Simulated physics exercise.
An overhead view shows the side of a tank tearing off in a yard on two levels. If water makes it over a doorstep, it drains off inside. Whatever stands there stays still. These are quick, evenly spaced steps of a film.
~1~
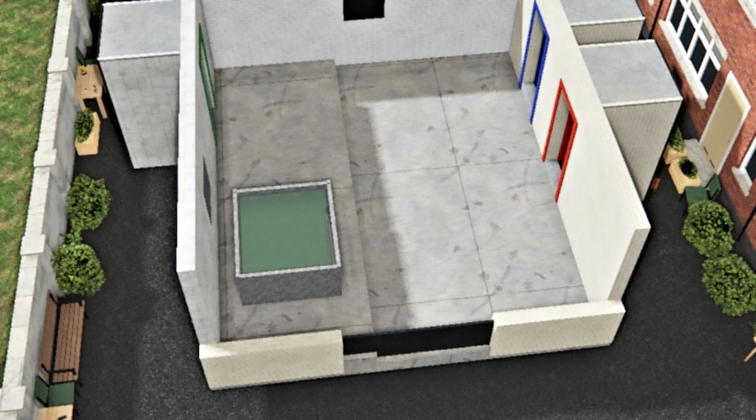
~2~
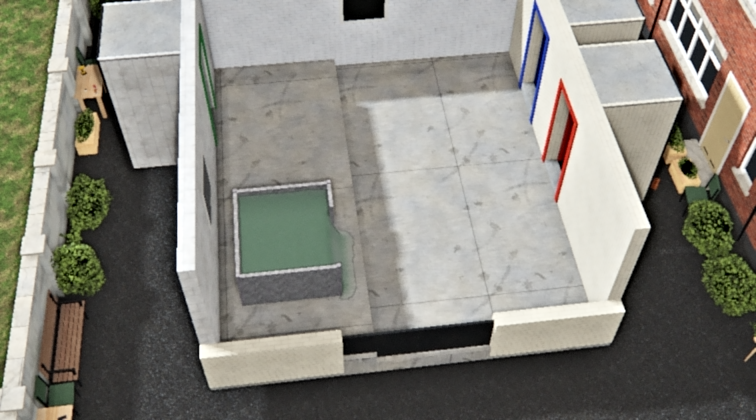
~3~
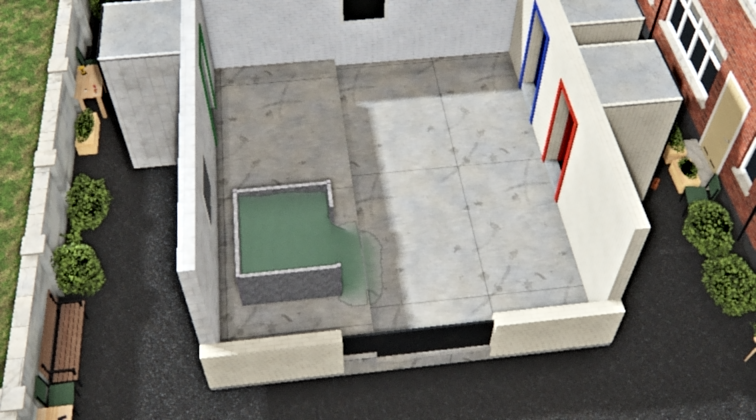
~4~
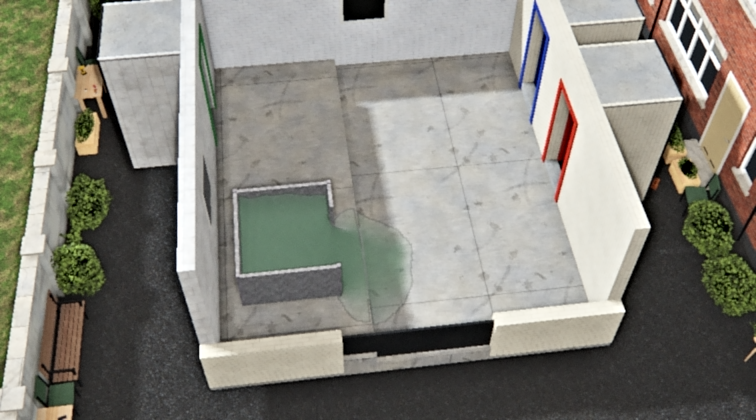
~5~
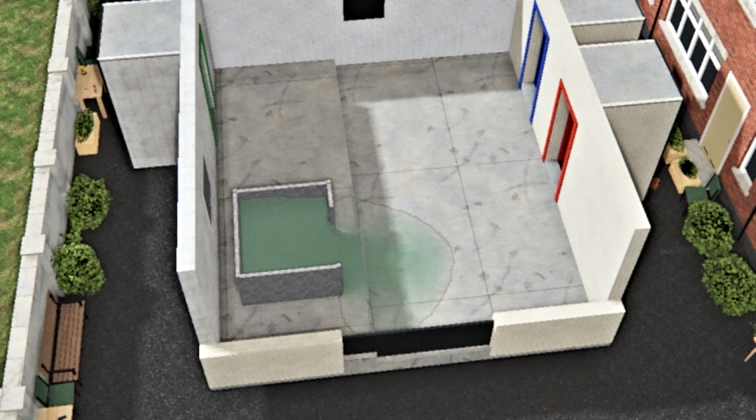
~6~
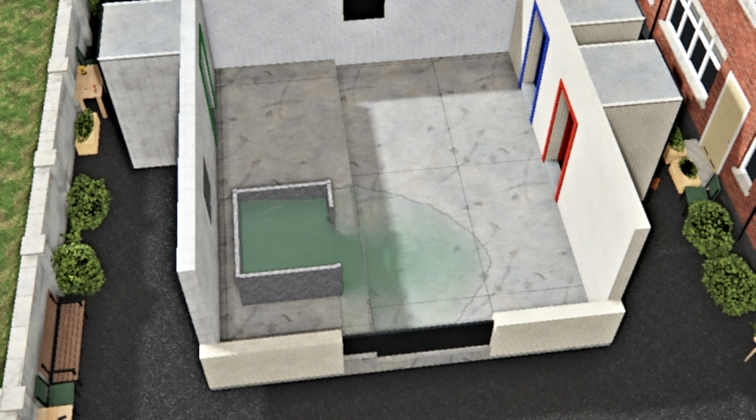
A stone-walled tank of green water in a walled yard losing part of its right side, water spreading rightward across the floor.
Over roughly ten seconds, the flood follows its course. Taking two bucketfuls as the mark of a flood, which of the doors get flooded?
The green door stays below the mark, the blue door stays below the mark, the red door gets flooded.
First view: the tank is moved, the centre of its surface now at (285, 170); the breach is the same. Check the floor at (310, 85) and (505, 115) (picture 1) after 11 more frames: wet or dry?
I'd say spared for the first and watered for the second.
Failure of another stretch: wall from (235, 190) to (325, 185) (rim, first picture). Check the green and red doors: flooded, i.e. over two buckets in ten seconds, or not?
Then the green one overshoots, and the red one comes in low.
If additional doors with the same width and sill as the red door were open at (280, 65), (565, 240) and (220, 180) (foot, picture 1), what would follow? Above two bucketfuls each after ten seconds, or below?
Below; above; below.
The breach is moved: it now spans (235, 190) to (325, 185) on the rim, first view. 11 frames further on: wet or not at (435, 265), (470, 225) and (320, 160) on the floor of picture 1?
Going through them one by one, I'd say high and dry, then high and dry, then waterlogged.
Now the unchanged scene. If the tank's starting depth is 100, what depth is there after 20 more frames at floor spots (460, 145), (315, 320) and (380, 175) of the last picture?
Going place by place: 2 %, 0 % and 0 %.
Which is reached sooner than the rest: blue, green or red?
Soonest: The red door.
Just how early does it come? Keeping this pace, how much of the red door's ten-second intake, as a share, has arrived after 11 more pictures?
By my reckoning, 25 percent.
A moment on, water covers 35 % of the floor; the green door not reached, the blue door not reached, the red door not reached.
Next, water covers 35 % of the floor; the green door not reached, the blue door not reached, the red door under two buckets in.
Then, water covers 40 % of the floor; the green door not reached, the blue door wet at the sill, nothing in, the red door over two buckets in.
Later, water covers 65 % of the floor; the green door not reached, the blue door wet at the sill, nothing in, the red door over two buckets in.
In the end, water covers 65 % of the floor; the green door not reached, the blue door wet at the sill, nothing in, the red door over two buckets in.
